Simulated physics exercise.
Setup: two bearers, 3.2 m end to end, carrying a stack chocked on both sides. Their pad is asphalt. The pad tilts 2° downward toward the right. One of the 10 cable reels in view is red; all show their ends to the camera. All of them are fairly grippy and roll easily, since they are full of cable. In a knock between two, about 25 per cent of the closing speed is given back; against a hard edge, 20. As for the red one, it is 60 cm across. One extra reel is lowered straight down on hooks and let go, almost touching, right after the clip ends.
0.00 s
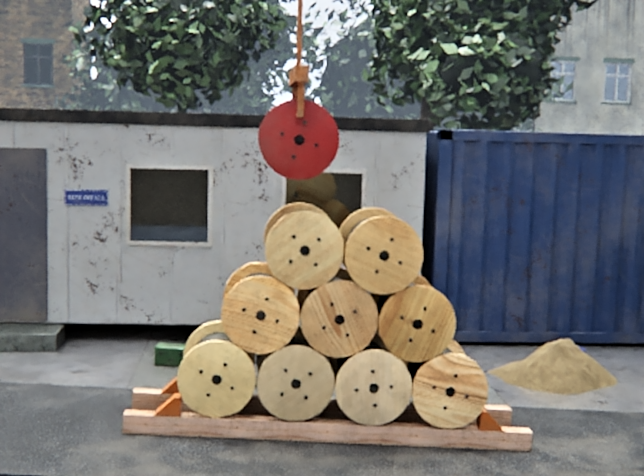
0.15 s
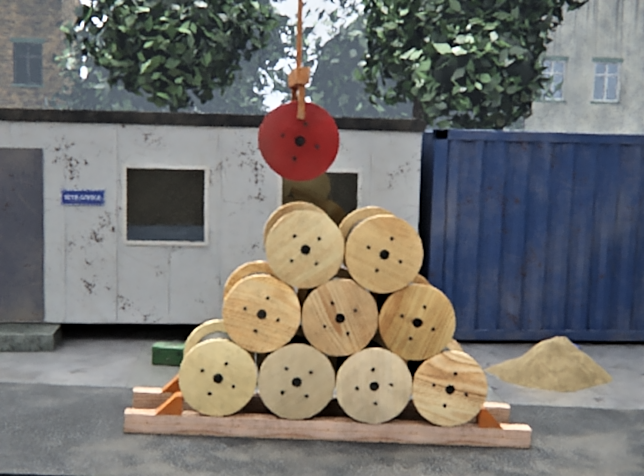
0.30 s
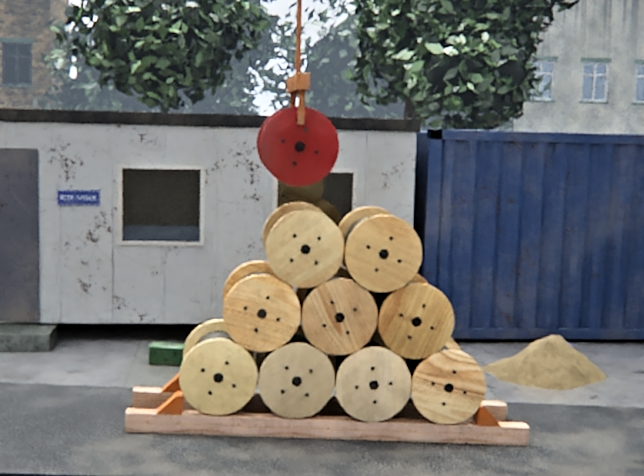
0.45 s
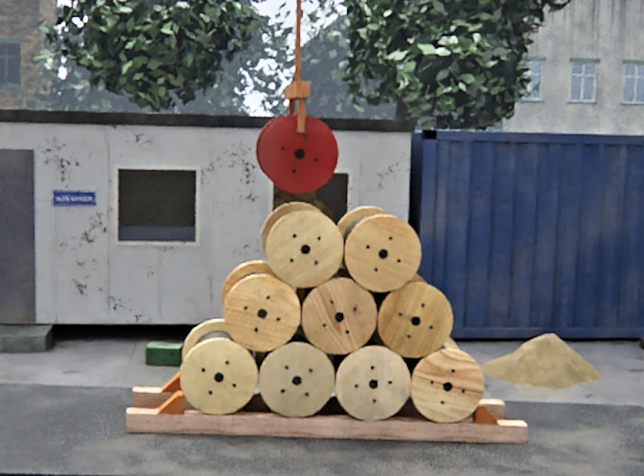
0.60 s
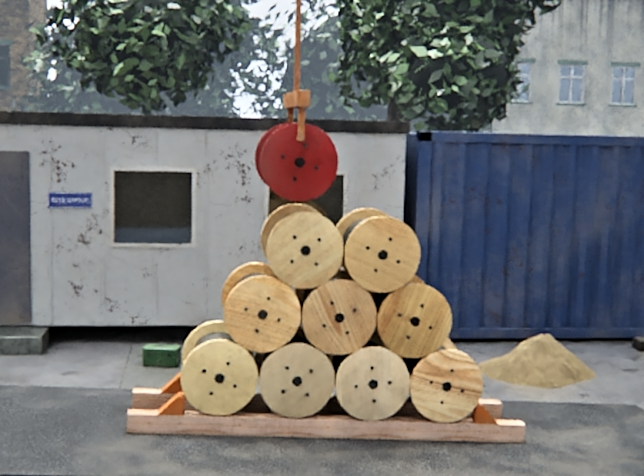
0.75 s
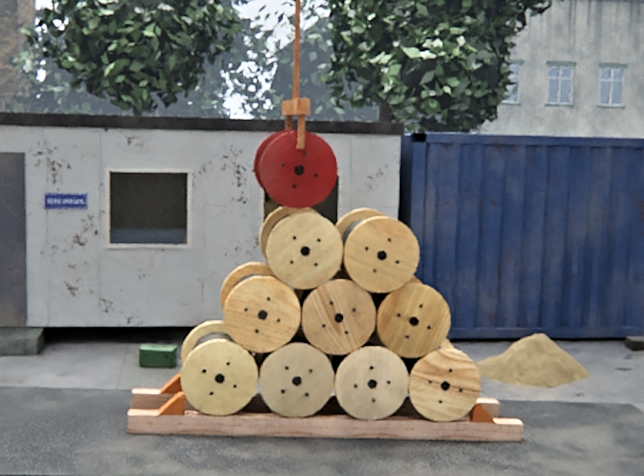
In this clip, a red cable reel hanging from an orange line descends slowly and slightly above a stack of pale wooden reels on two bearers, while the viewpoint shifts gently and the stacked reels stay still.
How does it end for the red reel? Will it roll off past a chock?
It passes a chock.
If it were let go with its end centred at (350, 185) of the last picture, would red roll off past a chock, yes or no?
In that case red does not.
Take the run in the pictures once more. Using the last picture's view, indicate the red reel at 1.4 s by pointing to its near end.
(276, 180), roughly.
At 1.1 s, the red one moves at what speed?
0.3 m/s, roughly.
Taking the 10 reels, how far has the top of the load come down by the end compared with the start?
85 cm.
After 1.1 s, red is up on others, 75 cm inside the left chock, rolling left; 0 past a chock so far.
After 1.4 s, red is up on others, 60 cm inside the left chock, rolling left; 0 past a chock so far.
After 1.7 s, red is up on others, 30 cm inside the left chock, rolling left; 0 past a chock so far.
After 2.1 s, red is beyond the left chock, rolling left; 1 past a chock so far.
At rest (3.2 s), red is beyond the left chock; 1 past a chock so far.
